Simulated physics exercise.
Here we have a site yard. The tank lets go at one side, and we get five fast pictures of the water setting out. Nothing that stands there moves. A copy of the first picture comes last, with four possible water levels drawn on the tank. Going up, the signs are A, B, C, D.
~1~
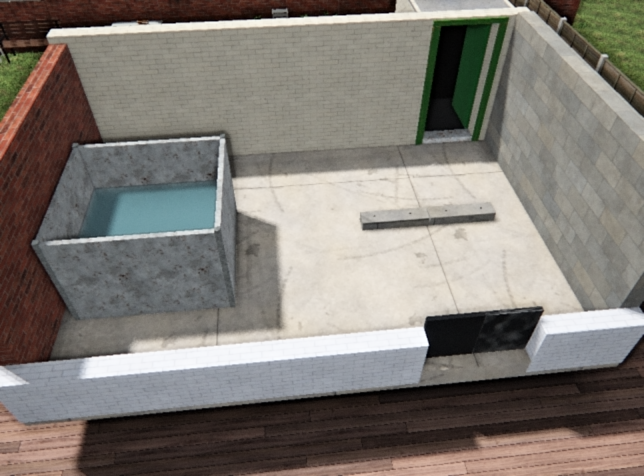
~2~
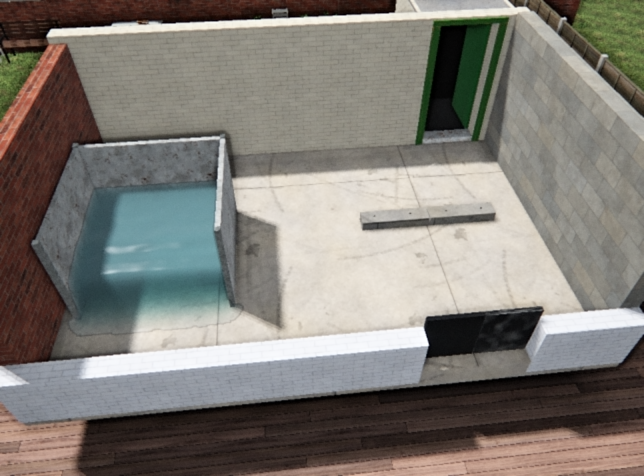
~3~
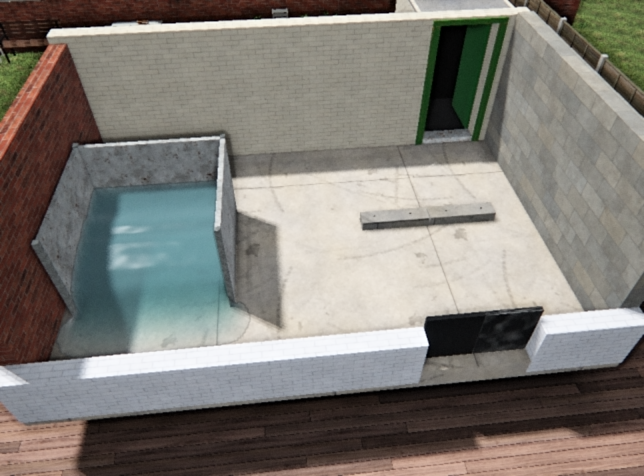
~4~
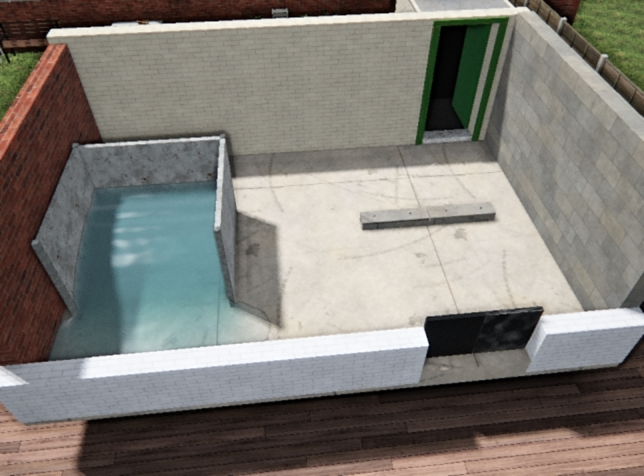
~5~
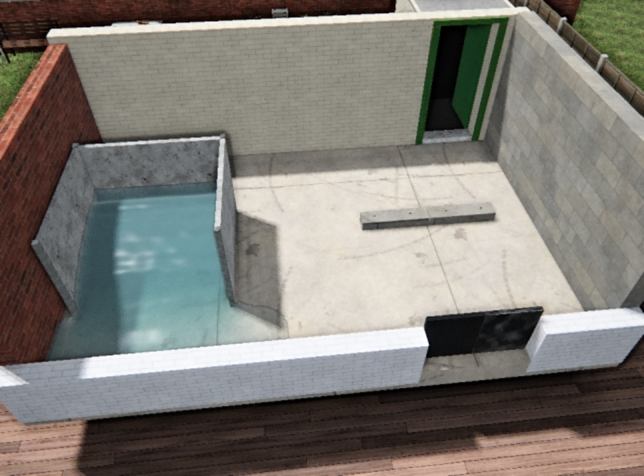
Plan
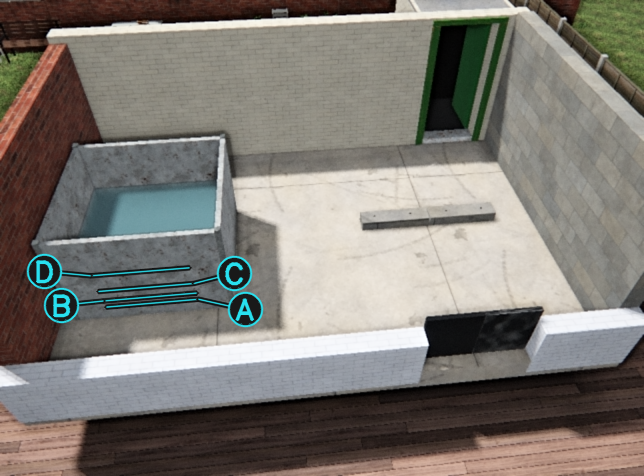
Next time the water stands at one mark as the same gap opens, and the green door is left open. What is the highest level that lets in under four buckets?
C will do.
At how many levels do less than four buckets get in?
Three.
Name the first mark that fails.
That is mark D.
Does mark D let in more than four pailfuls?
Yes, it does.
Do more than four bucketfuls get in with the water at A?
No.
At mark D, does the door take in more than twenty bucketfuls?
No, less.
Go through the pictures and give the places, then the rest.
Water in the tank at rest, its middle at (153, 224); foot of the green doorway at (446, 142); shut gate at (482, 319), in the first frame.
In the second frame, 2 % of the ground under water, visible out to (234, 310).
In the third frame, 5 % of the ground under water, visible out to (73, 319).
In the fourth frame, 9 % of the ground under water, visible out to (226, 288).
In the fifth frame, 10 % of the ground under water, visible out to (238, 308).
In cyan, A at (152, 303); B at (150, 297); C at (146, 287); D at (140, 271); from the bottom up A, B, C, D.
If A is chosen, nothing gets over.
If B is chosen, nothing gets over.
If C is chosen, a bucket or two gets in.
If D is chosen, about 11 bucketfuls get in.
